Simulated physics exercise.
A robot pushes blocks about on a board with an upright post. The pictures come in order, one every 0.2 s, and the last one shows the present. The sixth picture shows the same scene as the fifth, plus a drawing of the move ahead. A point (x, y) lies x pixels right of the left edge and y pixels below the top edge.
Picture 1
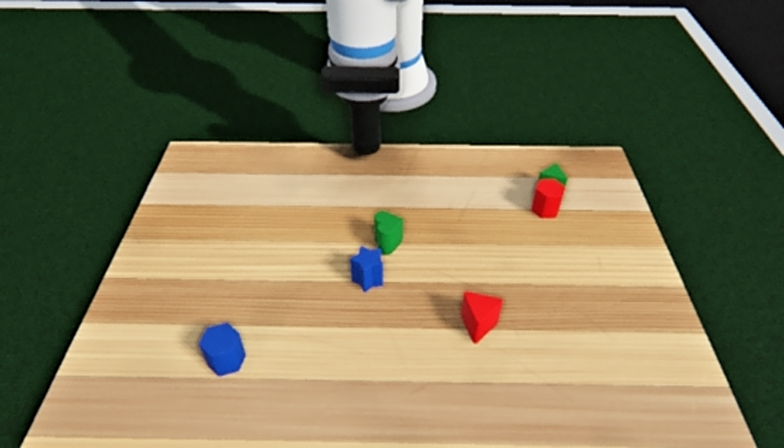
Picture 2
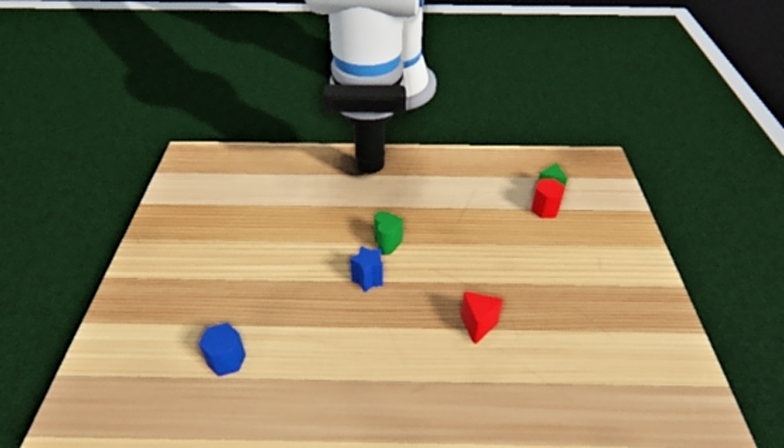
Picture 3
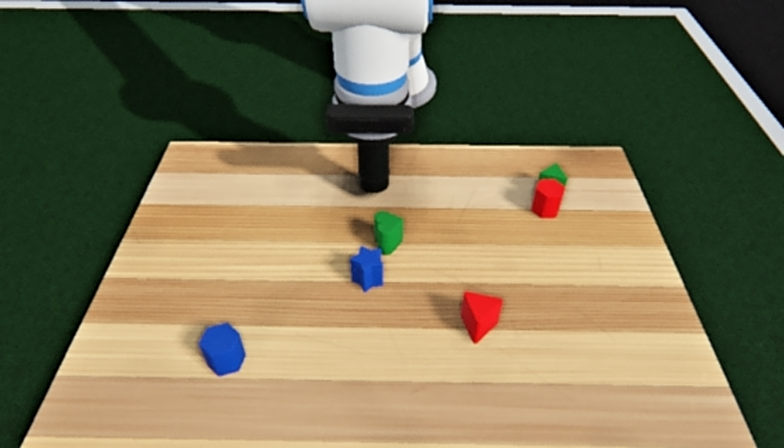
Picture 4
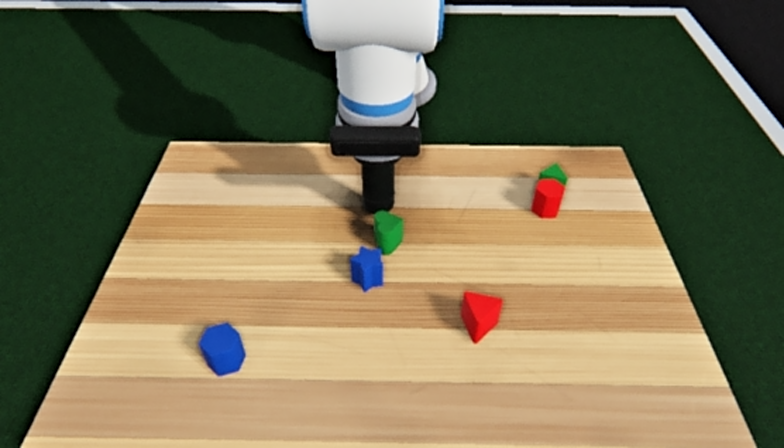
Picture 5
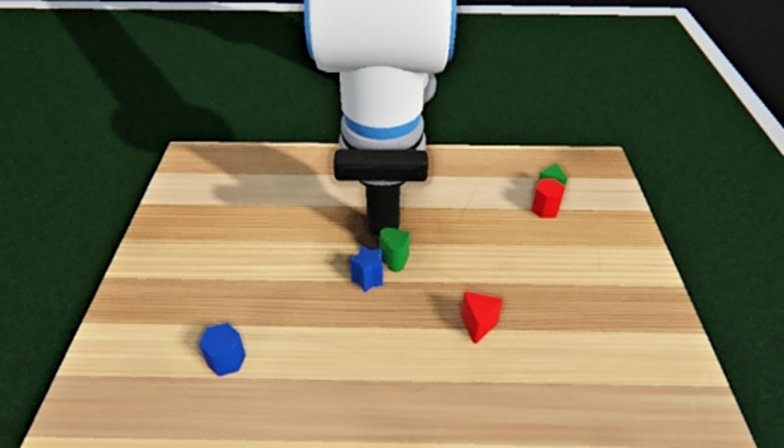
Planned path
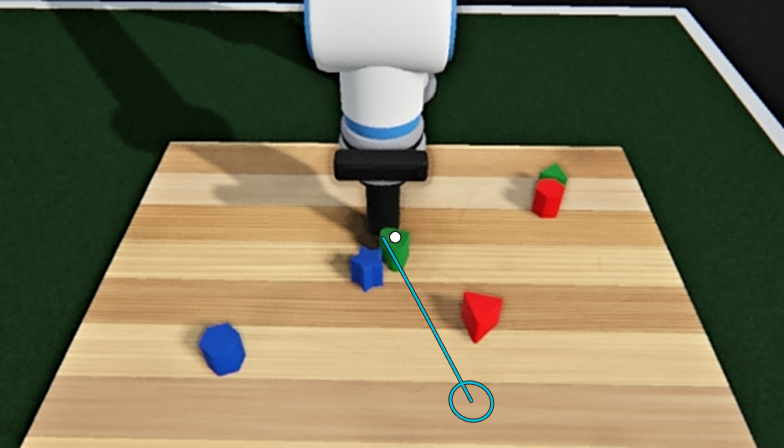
A robot arm moves its black post down the wooden board and nudges a green block slightly.
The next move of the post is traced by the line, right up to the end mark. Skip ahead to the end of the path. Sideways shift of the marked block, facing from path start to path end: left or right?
Over to the left.
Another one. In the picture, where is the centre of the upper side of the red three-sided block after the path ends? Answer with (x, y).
Answer: (505, 308).
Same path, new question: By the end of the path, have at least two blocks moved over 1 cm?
Yes, that is what happens.
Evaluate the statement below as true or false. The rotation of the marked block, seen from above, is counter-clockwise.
That is true.
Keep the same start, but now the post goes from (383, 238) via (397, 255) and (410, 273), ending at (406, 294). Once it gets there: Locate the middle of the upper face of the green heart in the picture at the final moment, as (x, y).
Just about (429, 292).
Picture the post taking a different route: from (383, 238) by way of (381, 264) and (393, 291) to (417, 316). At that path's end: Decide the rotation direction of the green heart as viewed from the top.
Viewed from above, counterclockwise.
The line goes straight from (383, 238) to (471, 401); the dot is on the green heart.
The first path, step by step. One third of the way, post at (410, 273); green heart at (433, 281), turned 45° anticlockwise.
Two thirds of the way, post at (439, 328); green heart at (478, 314); red three-sided block at (505, 308), turned 25° clockwise.
At the end, post at (473, 391); blue star unmoved; green heart at (478, 314), turned 145° anticlockwise; red three-sided block at (505, 308), turned 25° clockwise.
